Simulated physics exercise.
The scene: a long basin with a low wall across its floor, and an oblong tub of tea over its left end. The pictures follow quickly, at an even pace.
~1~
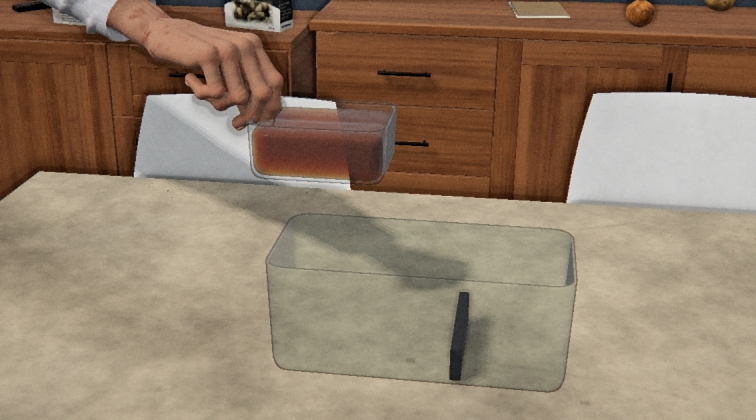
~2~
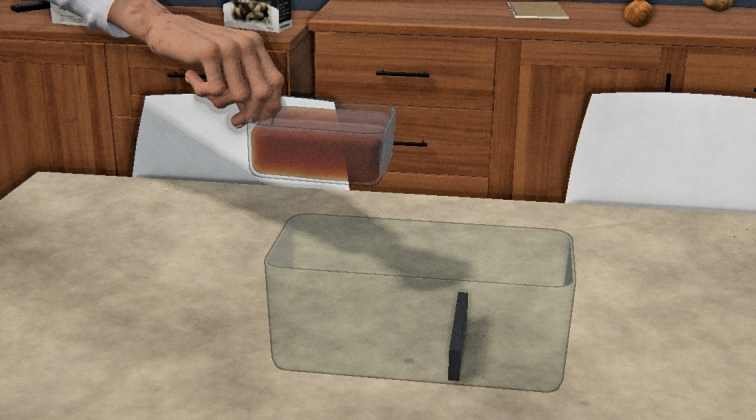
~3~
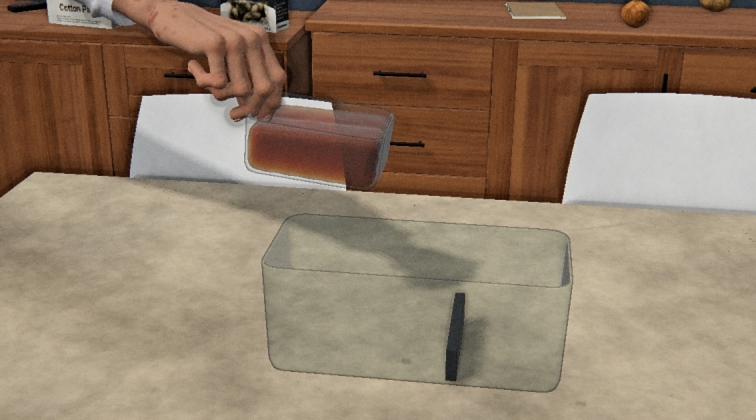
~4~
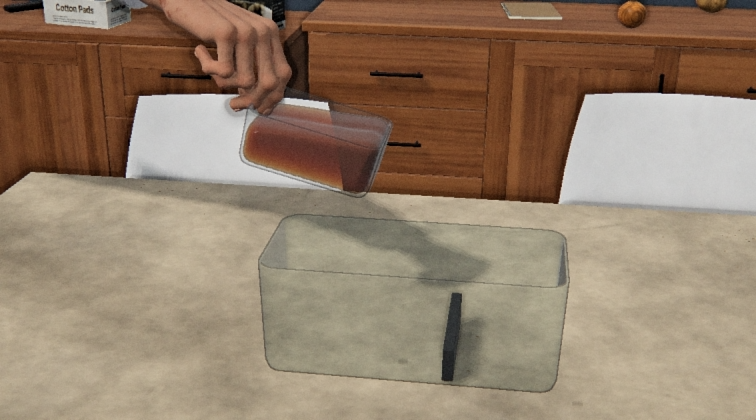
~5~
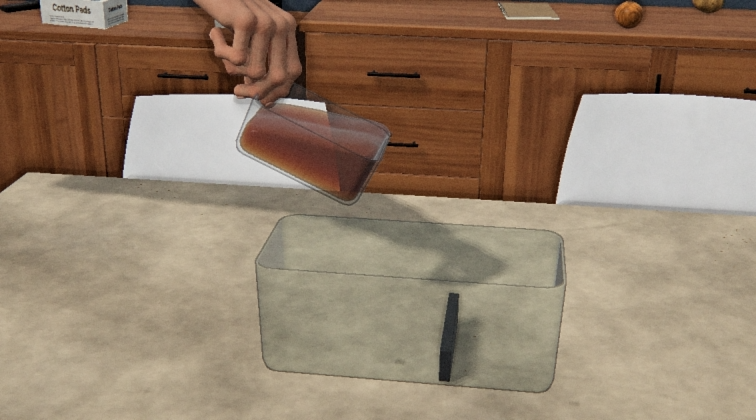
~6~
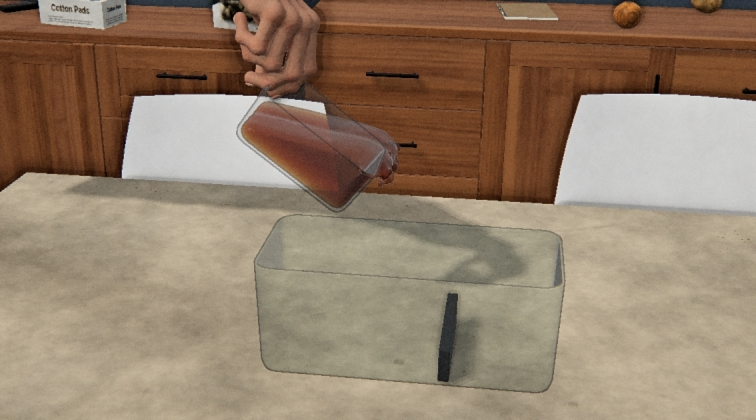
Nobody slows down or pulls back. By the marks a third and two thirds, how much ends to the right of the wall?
The share right of the wall is not even a third.
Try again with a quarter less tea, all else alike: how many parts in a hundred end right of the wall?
Close to 10 per cent.
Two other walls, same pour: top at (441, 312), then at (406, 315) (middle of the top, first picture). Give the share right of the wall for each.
About 40 and 70 per cent.
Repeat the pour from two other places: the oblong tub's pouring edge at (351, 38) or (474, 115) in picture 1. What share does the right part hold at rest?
Near 15 % and 65 %.
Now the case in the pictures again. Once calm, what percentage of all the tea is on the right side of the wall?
It comes to 15 per cent or so.
A moment on, the oblong tub is tipped right over and 5 per cent is still to pour, 63 is left of the wall and 10 right of it.
Next, the oblong tub is tipped right over and 0 per cent is still to pour, 79 is left of the wall and 13 right of it.
Then the oblong tub is tipped right over and 0 per cent is still to pour, 80 is left of the wall and 15 right of it.
Later the oblong tub is tipped right over and 0 per cent is still to pour, 80 is left of the wall and 15 right of it.
In the end 80 per cent lies left of the wall, 16 right of it and 5 outside.
